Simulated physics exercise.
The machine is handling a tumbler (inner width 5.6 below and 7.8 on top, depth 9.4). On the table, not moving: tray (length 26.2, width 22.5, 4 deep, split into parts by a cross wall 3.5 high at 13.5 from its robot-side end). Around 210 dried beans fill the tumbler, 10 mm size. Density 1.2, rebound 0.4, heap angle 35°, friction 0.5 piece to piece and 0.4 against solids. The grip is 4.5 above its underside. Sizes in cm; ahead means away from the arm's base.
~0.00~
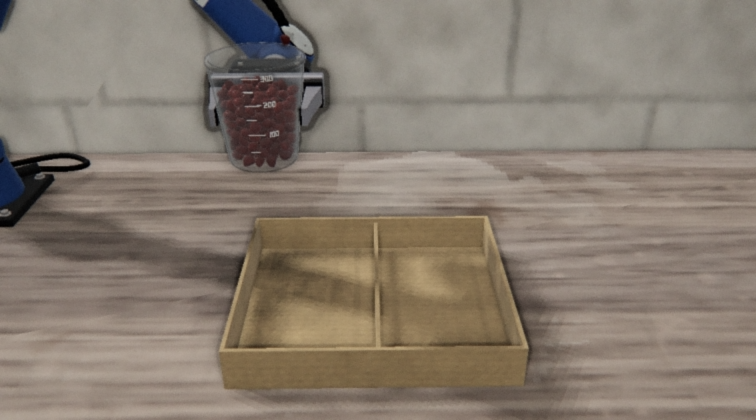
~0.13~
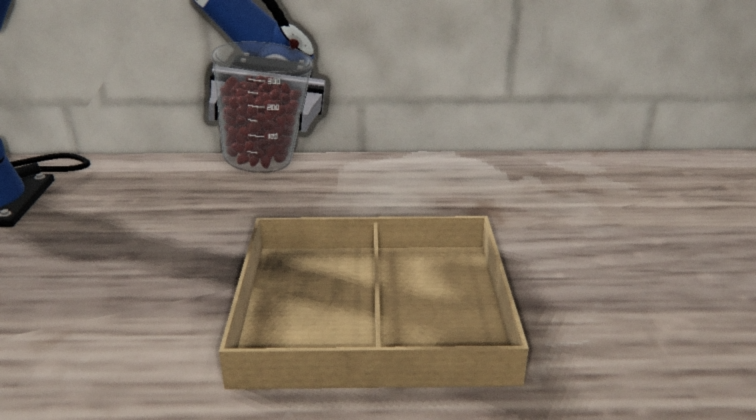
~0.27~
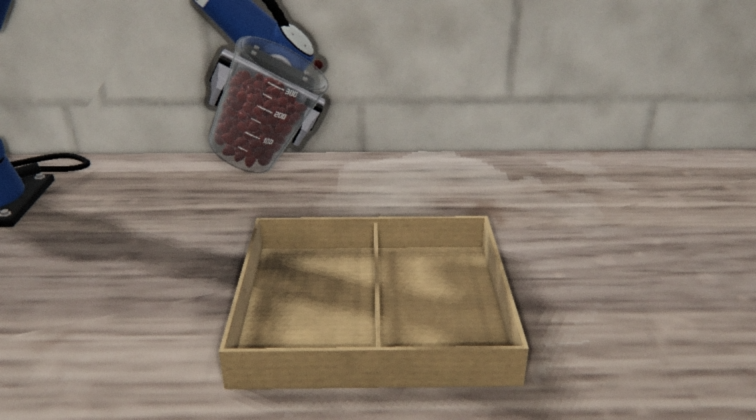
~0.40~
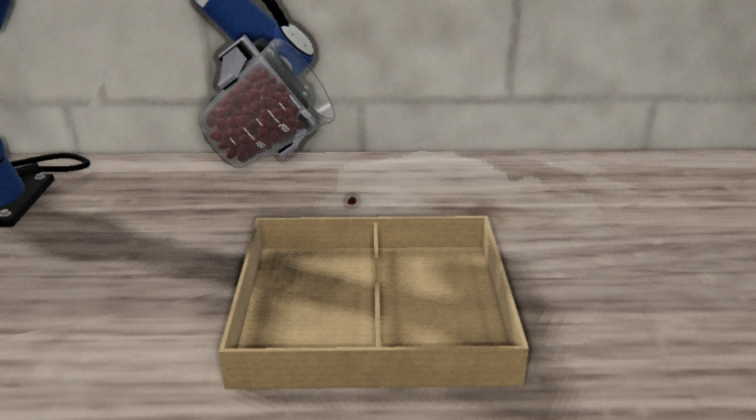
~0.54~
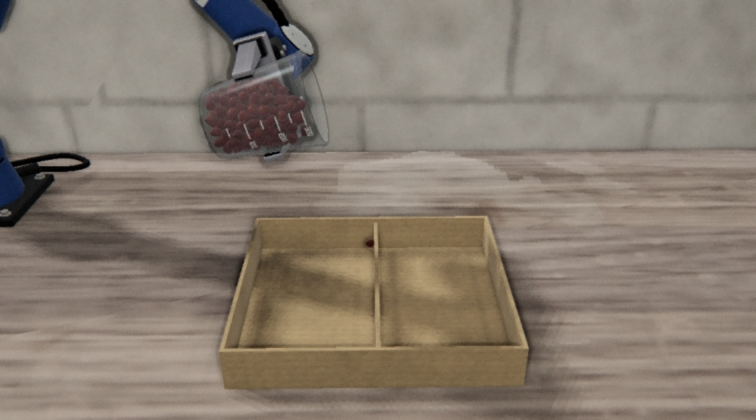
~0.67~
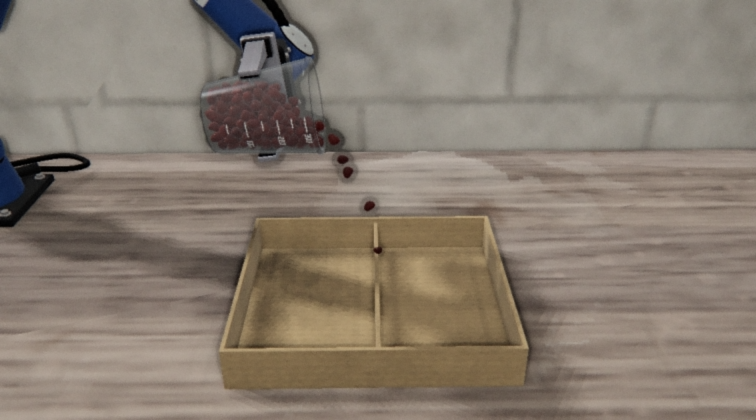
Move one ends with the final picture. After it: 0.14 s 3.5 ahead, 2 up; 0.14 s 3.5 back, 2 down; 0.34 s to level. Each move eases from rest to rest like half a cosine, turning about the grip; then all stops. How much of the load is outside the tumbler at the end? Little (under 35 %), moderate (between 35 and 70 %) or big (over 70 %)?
Outside the tumbler the share is moderate, between 35 and 70 %.
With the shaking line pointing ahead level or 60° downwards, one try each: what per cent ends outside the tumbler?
About 45 and 10 per cent.
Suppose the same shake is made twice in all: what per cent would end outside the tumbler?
In that case some 75 per cent.
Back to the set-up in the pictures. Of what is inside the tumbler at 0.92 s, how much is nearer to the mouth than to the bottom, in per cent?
About 90 per cent.
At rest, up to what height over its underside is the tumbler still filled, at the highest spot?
About 5.5 cm.
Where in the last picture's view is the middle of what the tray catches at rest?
Near (411, 298).
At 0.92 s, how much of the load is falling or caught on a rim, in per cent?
Some 19 per cent.
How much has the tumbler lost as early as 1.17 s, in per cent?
Some 50 per cent.
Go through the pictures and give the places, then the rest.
The first frame shows tumbler middle at (260, 111), level; upper third of the load around (257, 97), from x 225 to 290, top at y 40; 212 in the tumbler.
The second frame shows tumbler middle at (260, 111), tilted 8° forward; upper third of the load around (258, 97), from x 225 to 295, top at y 45.
The third frame shows tumbler middle at (261, 111), tilted 29° forward; upper third of the load around (257, 98), from x 220 to 320, top at y 65; 211 in the tumbler, 1 in flight or on a rim.
The fourth frame shows tumbler middle at (262, 112), tilted 54° forward; upper third of the load around (257, 97), from x 210 to 355, top at y 70; 211 in the tumbler, 1 in flight or on a rim.
The fifth frame shows tumbler middle at (262, 112), tilted 75° forward; upper third of the load around (256, 99), from x 210 to 370, top at y 80; 211 in the tumbler, 1 in the robot-side part.
The sixth frame shows tumbler middle at (262, 113), tilted 83° forward; upper third of the load around (247, 100), from x 210 to 380, top at y 85; 208 in the tumbler, 1 in the far-side part, 3 in flight or on a rim.
By 0.92 s, tilted 83° forward, highest piece 23 above the table; 164 in the tumbler, 7 in the far-side part, 41 in flight or on a rim.
By 1.17 s, tilted 24° forward, highest piece 26 above the table; 104 in the tumbler, 73 in the far-side part, 30 in the robot-side part, 5 in flight or on a rim.
By 1.49 s, level, highest piece 23 above the table; 104 in the tumbler, 78 in the far-side part, 30 in the robot-side part.
By 2.54 s, level, highest piece 23 above the table; 104 in the tumbler, 78 in the far-side part, 30 in the robot-side part.
Final count, 104 in the tumbler, 78 in the far-side part, 30 in the robot-side part. That is 51 % outside the tumbler.
